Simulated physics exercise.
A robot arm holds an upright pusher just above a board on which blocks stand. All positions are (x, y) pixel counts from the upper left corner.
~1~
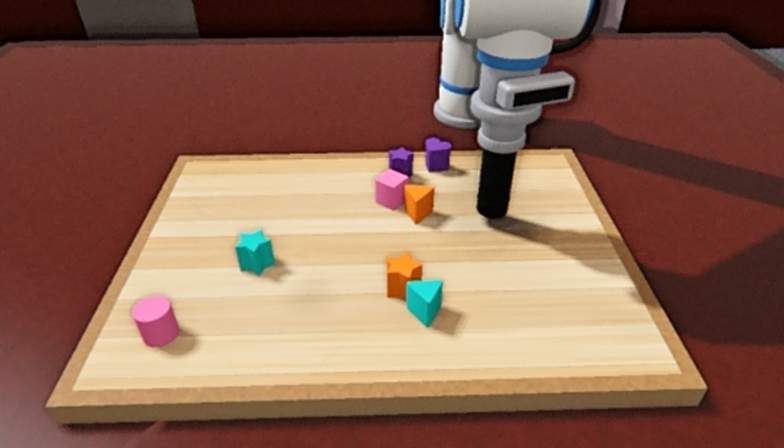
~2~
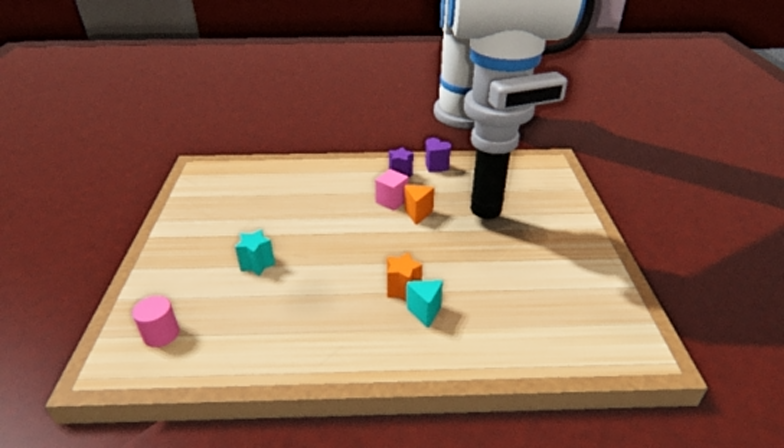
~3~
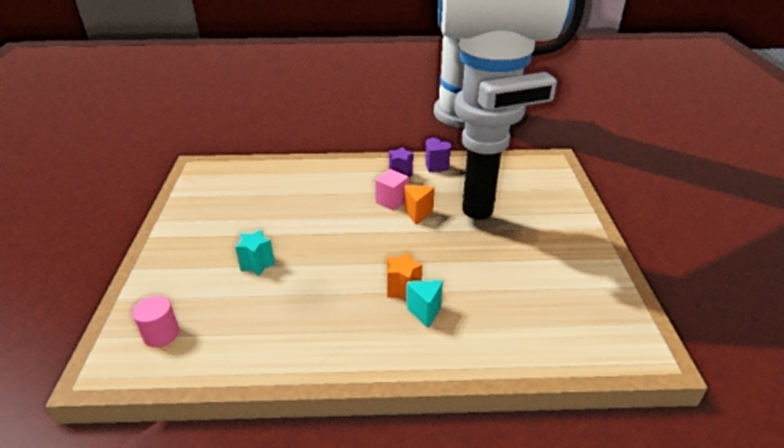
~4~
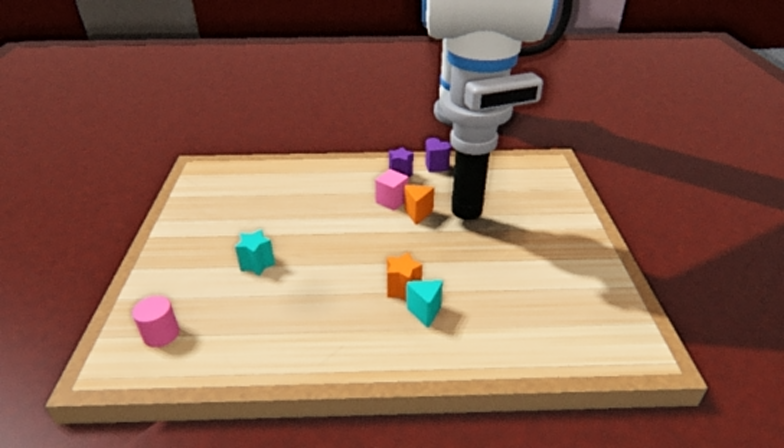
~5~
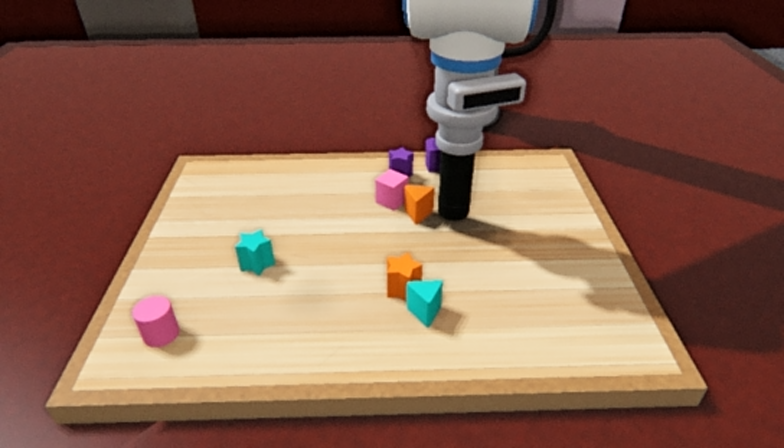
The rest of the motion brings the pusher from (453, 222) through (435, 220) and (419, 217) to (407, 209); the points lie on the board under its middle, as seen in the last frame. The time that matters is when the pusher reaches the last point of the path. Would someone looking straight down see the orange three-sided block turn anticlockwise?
Yes - that is the case.
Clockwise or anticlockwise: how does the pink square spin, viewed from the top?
Its spin: Clockwise.
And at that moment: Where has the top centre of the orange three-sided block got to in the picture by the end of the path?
It should be at (382, 186) by then.
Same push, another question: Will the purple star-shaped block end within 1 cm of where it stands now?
I believe so.
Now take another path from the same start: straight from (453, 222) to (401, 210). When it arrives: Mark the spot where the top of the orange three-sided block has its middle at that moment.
Expect it around (376, 185).
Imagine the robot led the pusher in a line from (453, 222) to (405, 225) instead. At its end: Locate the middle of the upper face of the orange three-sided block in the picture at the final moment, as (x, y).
I'd place it at (392, 188), taking the centre of its top.
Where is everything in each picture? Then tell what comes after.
The first picture shows pusher tip at (492, 210); block tops, pink square at (392, 178); purple star-shaped block at (401, 153); orange three-sided block at (419, 191).
The second picture shows pusher at (486, 211); blocks unchanged.
The third picture shows pusher at (478, 211); blocks unchanged.
The fourth picture shows pusher at (467, 212); blocks unchanged.
The fifth picture shows pusher at (453, 212); pink square at (392, 178); purple star-shaped block at (401, 153); orange three-sided block at (419, 191).
On the path given first. Halfway along, pusher at (427, 209); pink square at (388, 177), turned 20° clockwise; orange three-sided block at (404, 190).
At the end, pusher at (408, 200); pink square at (381, 174), turned 35° clockwise; purple star-shaped block in place; orange three-sided block at (382, 186), turned 25° anticlockwise.
